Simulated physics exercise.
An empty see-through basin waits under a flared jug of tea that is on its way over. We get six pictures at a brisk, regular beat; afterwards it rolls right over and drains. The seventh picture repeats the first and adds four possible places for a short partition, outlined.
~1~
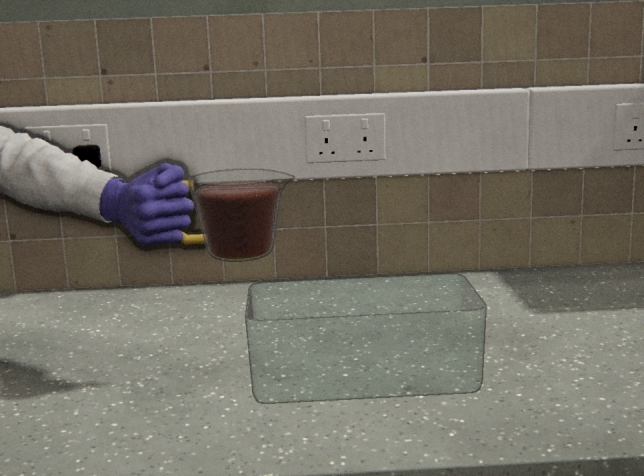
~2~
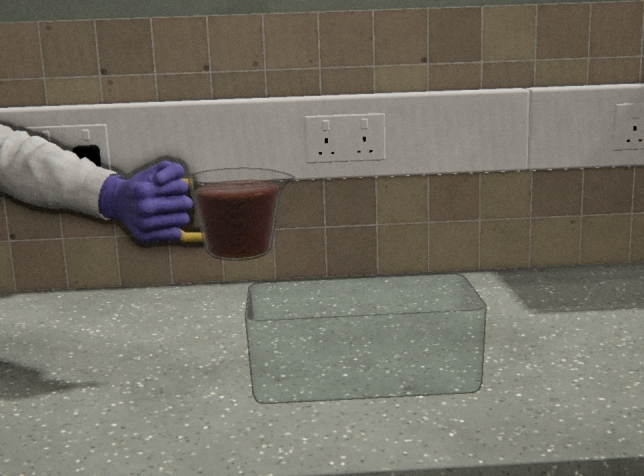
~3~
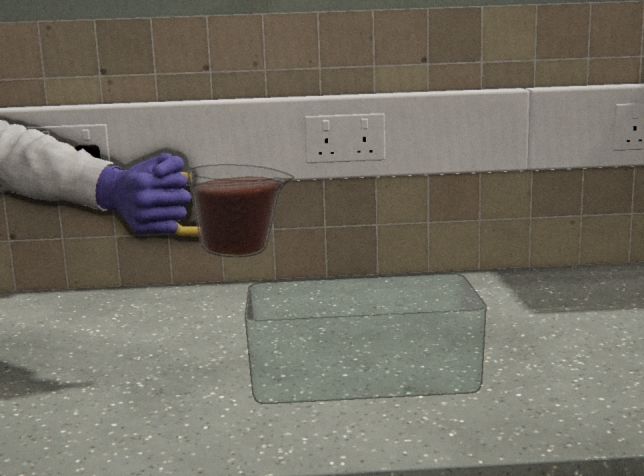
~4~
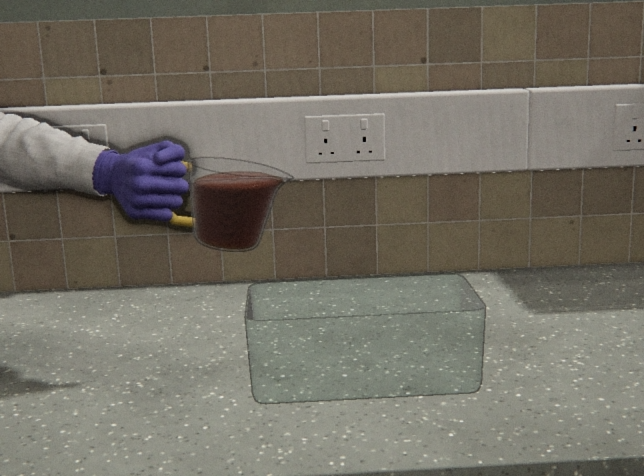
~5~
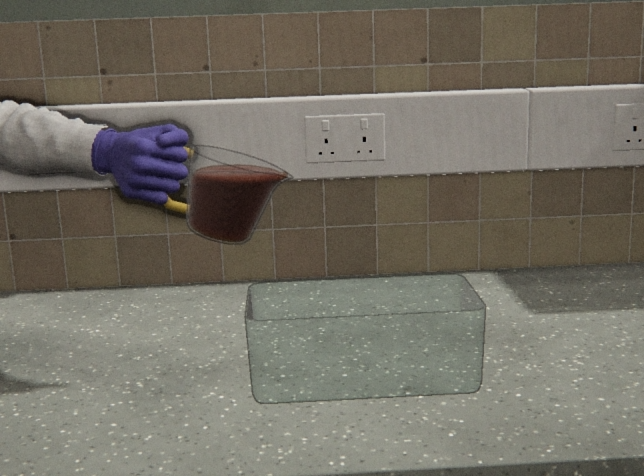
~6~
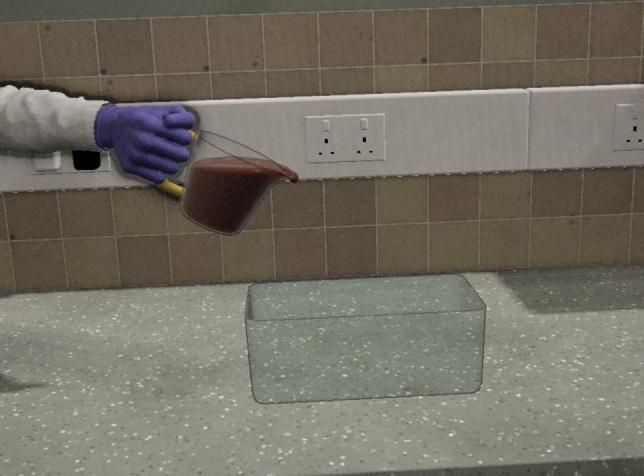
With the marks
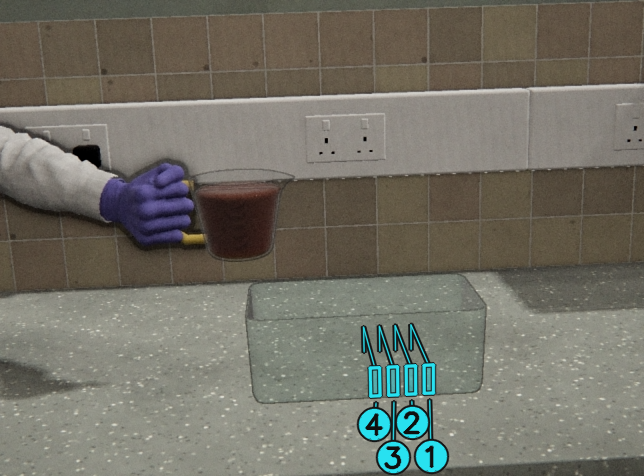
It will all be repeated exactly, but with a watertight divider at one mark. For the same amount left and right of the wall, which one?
Slot 3 does it best.
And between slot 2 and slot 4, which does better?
That is slot 4.
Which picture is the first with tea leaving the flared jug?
In picture 6.
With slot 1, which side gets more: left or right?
The left side.
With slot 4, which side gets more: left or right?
More ends on the right.
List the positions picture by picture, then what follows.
Upright, lip at (294, 177); basin from (253, 401) to (482, 389); nothing has left yet.
Upright, lip at (294, 177); nothing has left yet.
Tipped about 5°, lip at (293, 177); nothing has left yet.
Tipped about 10°, lip at (293, 177); nothing has left yet.
Tipped about 18°, lip at (292, 177); nothing has left yet.
Tipped about 27°, lip at (292, 177); tea is over the lip, down to (292, 177).
On the marked copy, 1 at (429, 400); 2 at (411, 401); 3 at (393, 402); 4 at (376, 402).
With 1, about 86 % ends left of the wall and 9 % right of it; 5 % is lost outside.
With 2, about 89 % ends left of the wall and 7 % right of it; 4 % is lost outside.
With 3, about 54 % ends left of the wall and 43 % right of it; 3 % is lost outside.
With 4, about 17 % ends left of the wall and 82 % right of it.
